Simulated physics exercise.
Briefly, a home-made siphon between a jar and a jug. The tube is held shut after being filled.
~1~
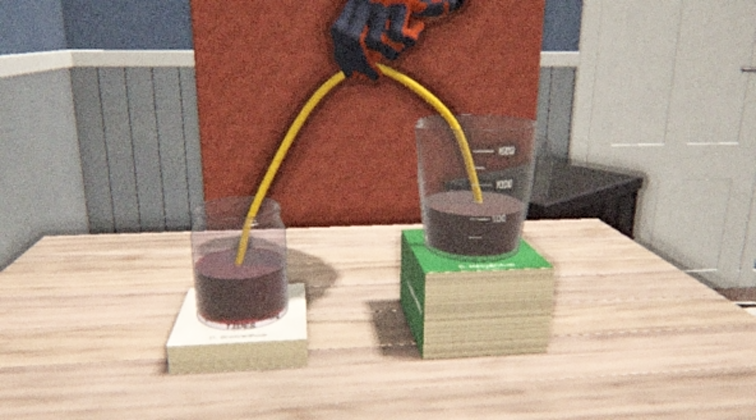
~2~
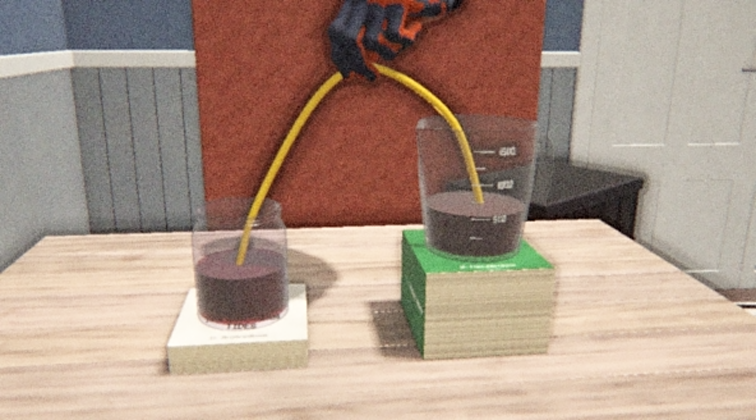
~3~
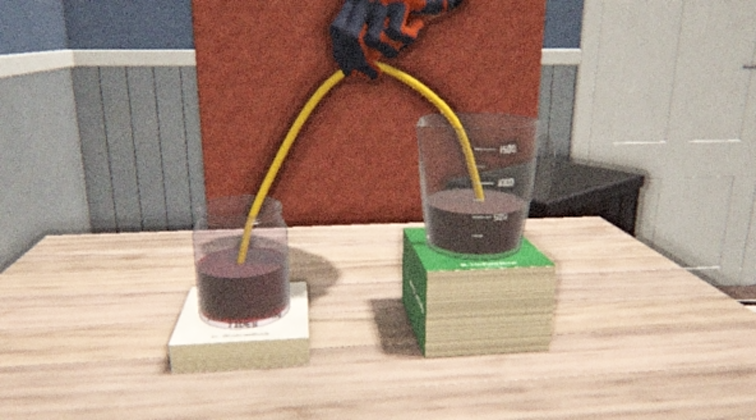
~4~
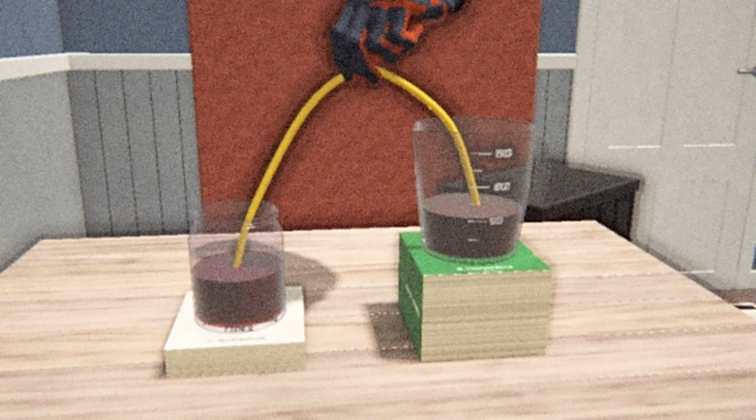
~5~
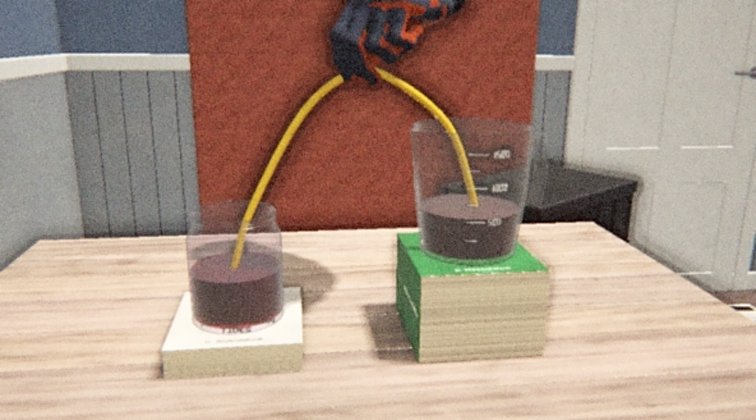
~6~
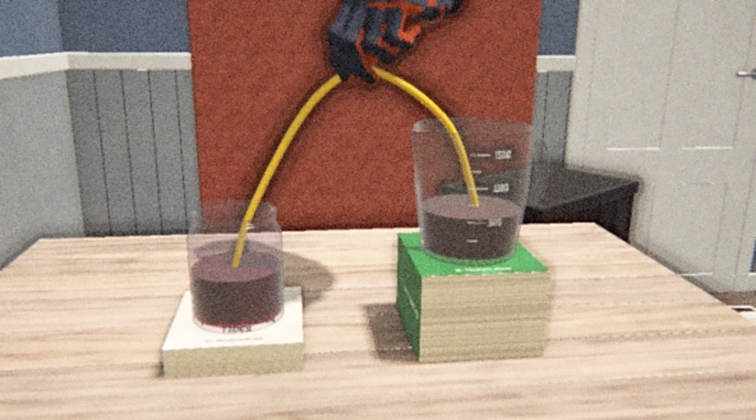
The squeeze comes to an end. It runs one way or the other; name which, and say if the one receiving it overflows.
Grape juice goes - the left way, receiving - no overflow.
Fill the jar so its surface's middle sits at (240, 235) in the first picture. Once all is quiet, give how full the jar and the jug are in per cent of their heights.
About 85 and 25 per cent.
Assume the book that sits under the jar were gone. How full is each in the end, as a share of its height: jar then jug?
Levels in order: Near 80 %, 10 %.
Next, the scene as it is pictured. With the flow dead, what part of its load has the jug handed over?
Around 60 percent.
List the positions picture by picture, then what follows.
The first picture shows still shut; jar (241, 257) about half full, up on the book; jug (474, 183) about a third full, up on the thick book.
In the second picture, the hose is pinched; jar about half full, surface at (242, 263); jug about a third full, surface at (474, 203).
The third picture shows nothing flows; jar (242, 256) about half full; jug (476, 181) about a third full.
The fourth picture shows fingers on the hose; jar about half full, surface at (238, 266); jug about a third full, surface at (471, 205).
The fifth picture shows still shut; jar (236, 261) about half full, up on the book; jug (470, 186) about a third full, up on the thick book.
In the sixth picture, the hose is pinched; jar about half full, surface at (237, 266); jug about a third full, surface at (470, 207).
Shortly, the jar is about half full; the jug is about a quarter full.
Then, the jar is about two thirds full; the jug is about a quarter full.
At the finish, the jar is about three quarters full; the jug is nearly empty; the two surfaces are level.
